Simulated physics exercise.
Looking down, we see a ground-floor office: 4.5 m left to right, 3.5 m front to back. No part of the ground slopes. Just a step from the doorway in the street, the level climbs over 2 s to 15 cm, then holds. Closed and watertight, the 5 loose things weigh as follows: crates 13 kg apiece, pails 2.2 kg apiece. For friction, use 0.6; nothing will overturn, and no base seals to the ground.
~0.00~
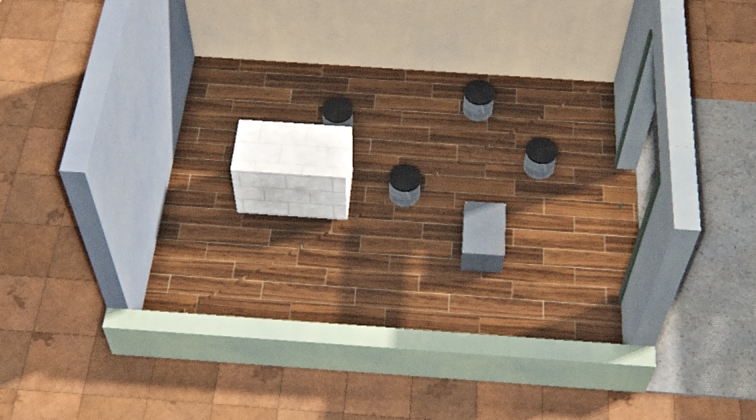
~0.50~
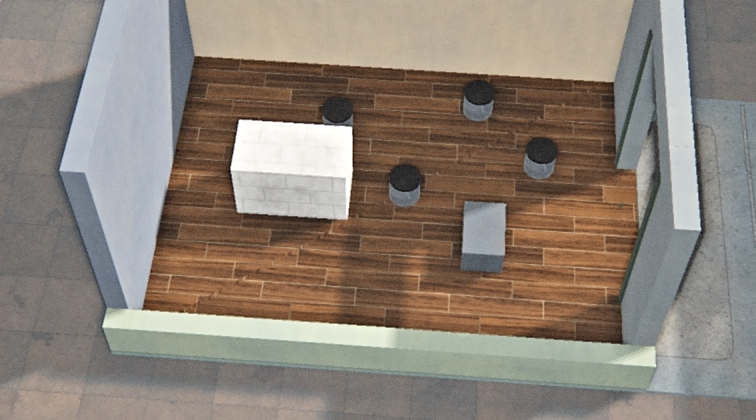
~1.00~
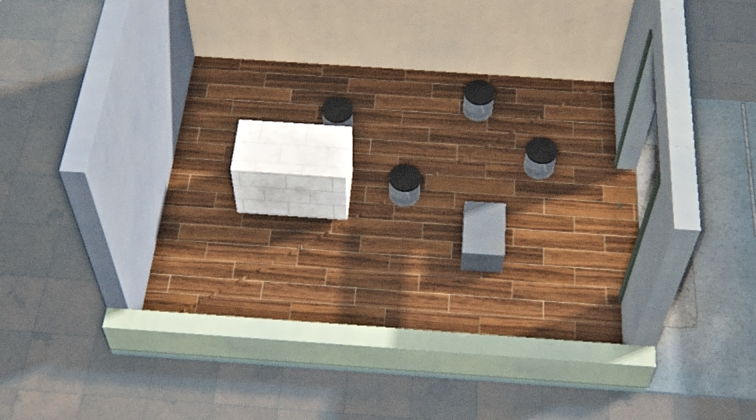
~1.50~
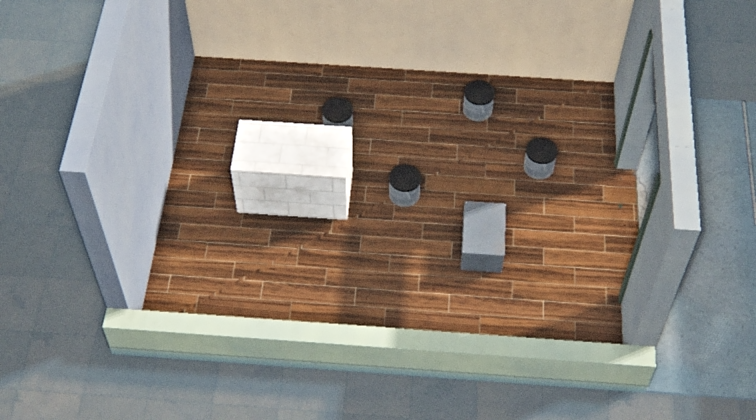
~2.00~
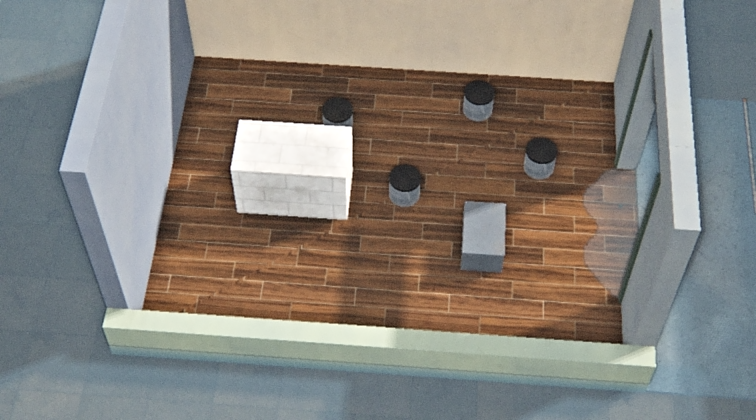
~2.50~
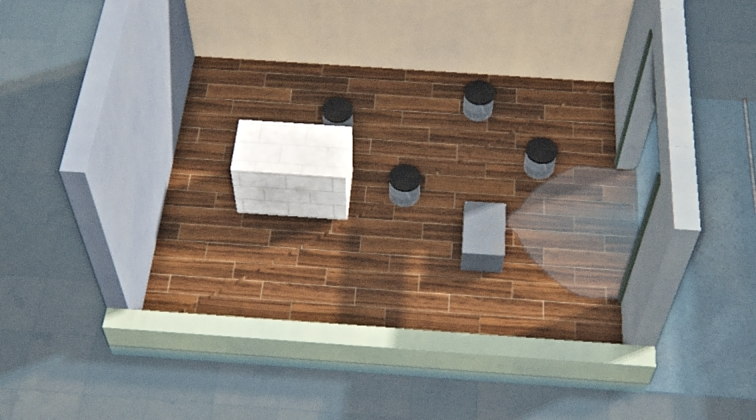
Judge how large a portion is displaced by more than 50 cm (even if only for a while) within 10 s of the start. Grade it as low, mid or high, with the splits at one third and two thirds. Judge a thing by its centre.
Grade: High, two thirds or more.
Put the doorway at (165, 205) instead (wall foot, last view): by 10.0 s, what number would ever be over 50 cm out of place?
In that case the number is 3.
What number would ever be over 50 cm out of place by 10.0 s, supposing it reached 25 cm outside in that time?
So the tally would be 5.
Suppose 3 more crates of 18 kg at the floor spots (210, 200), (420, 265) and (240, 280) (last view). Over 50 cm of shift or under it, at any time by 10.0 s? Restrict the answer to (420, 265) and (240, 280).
In that order: Under, under.
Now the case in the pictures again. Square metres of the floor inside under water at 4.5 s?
Flooded: Near 9.0 m2.
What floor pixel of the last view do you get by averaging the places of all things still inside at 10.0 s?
Centred roughly on (319, 140).
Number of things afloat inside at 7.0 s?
Count: 4.
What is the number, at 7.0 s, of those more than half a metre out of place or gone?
5 of them.
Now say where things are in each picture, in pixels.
A crate at (484, 228) rests on the ground; a pail at (405, 177) rests on the ground; water covers 0.0 m2; 0 of 5 have shifted, in the first frame.
A crate at (484, 228), on the bottom; a pail at (405, 177) rests on the ground; 0.0 m2 under water; 0 of 5 have shifted, in the second frame.
A crate at (484, 228), on the bottom; a pail at (405, 177), on the bottom; 0.0 m2 under water; 0 of 5 have shifted, in the third frame.
A crate at (484, 228), on the bottom; a pail at (405, 177), on the bottom; 0.0 m2 under water; 0 of 5 have shifted, in the fourth frame.
A crate at (484, 228), on the bottom; a pail at (405, 177), on the bottom; 0.3 m2 under water; 0 of 5 have shifted, in the fifth frame.
A crate at (484, 228), on the bottom; a pail at (405, 177), on the bottom; 1.2 m2 under water; 0 of 5 have shifted, in the sixth frame.
After 3.5 s 0 of 5 are over 50 cm from their spots; 0 afloat.
After 4.5 s 2 of 5 are over 50 cm from their spots; 1 afloat.
After 7.0 s 5 of 5 are over 50 cm from their spots; 4 afloat.
After 10.0 s 5 of 5 are over 50 cm from their spots, and 5 have been at some point; 4 afloat.
